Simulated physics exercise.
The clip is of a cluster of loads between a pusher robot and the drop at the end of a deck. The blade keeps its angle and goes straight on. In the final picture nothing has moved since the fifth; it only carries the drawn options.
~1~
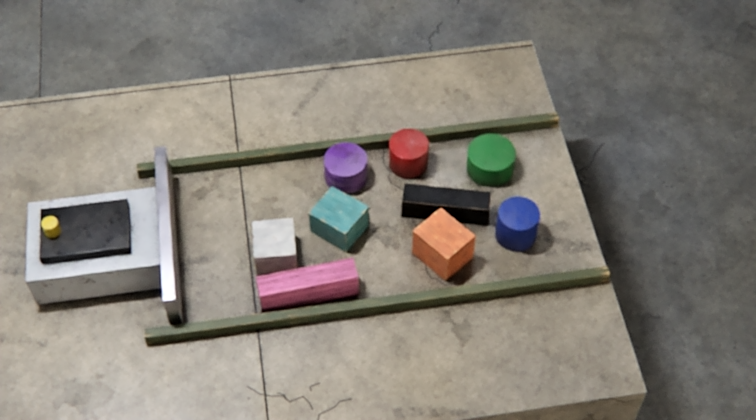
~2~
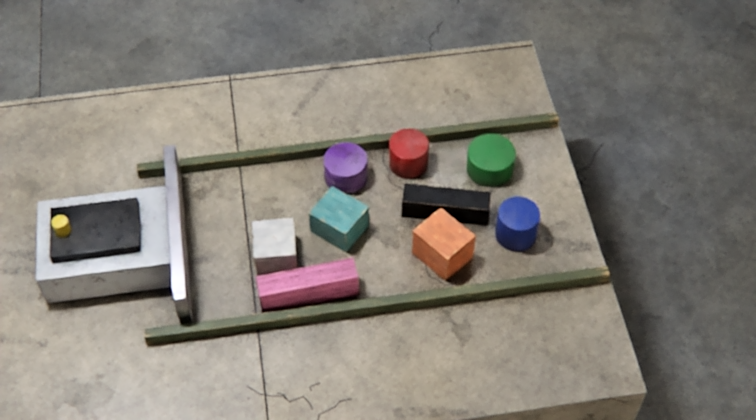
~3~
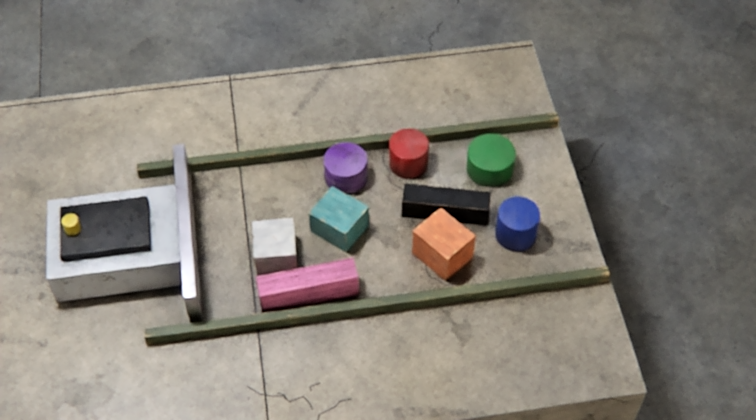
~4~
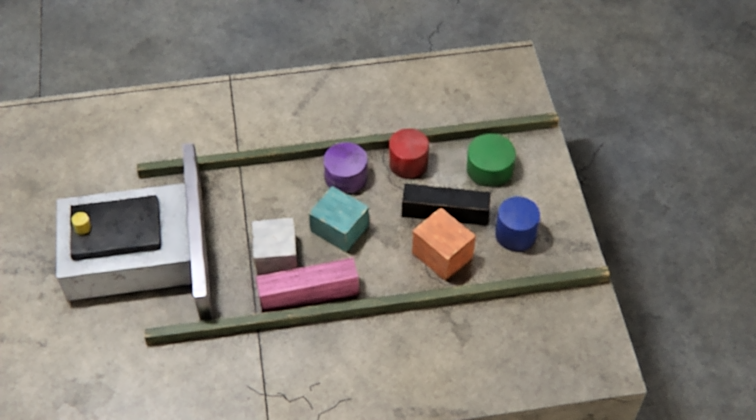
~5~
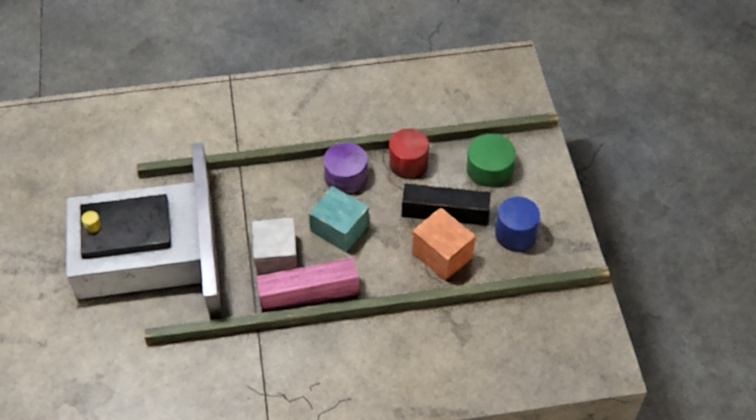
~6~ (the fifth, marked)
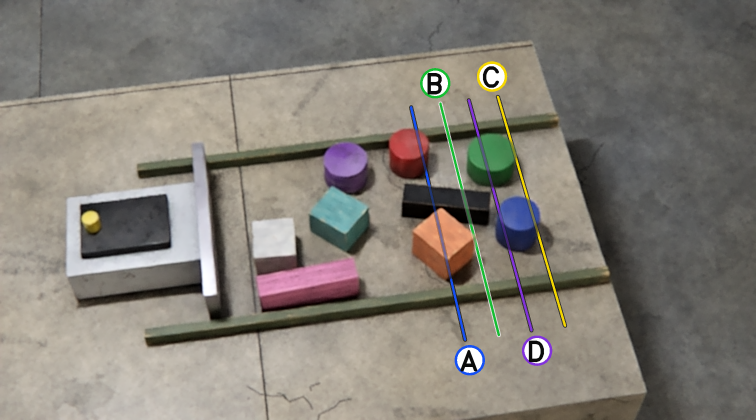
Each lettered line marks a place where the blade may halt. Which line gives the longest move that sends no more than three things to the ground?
No farther than D.
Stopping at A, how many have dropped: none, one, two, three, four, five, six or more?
In all, none.
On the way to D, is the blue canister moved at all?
By then, yes.
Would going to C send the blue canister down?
Yes.
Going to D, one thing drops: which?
It is the blue canister.
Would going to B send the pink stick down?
No.
On the marked copy, A at (436, 215); B at (467, 211); C at (529, 203); D at (498, 207).
With D. Early on, robot (240, 210); pink stick (377, 280); white crate (341, 237).
Further on, robot (345, 197); blue canister (561, 246); green canister (507, 163).
At the end, robot (428, 186); blue canister over the edge; black stick (586, 203); one fallen.
As for the rest, A is within the limit but short; B is within the limit but short; C drops five.
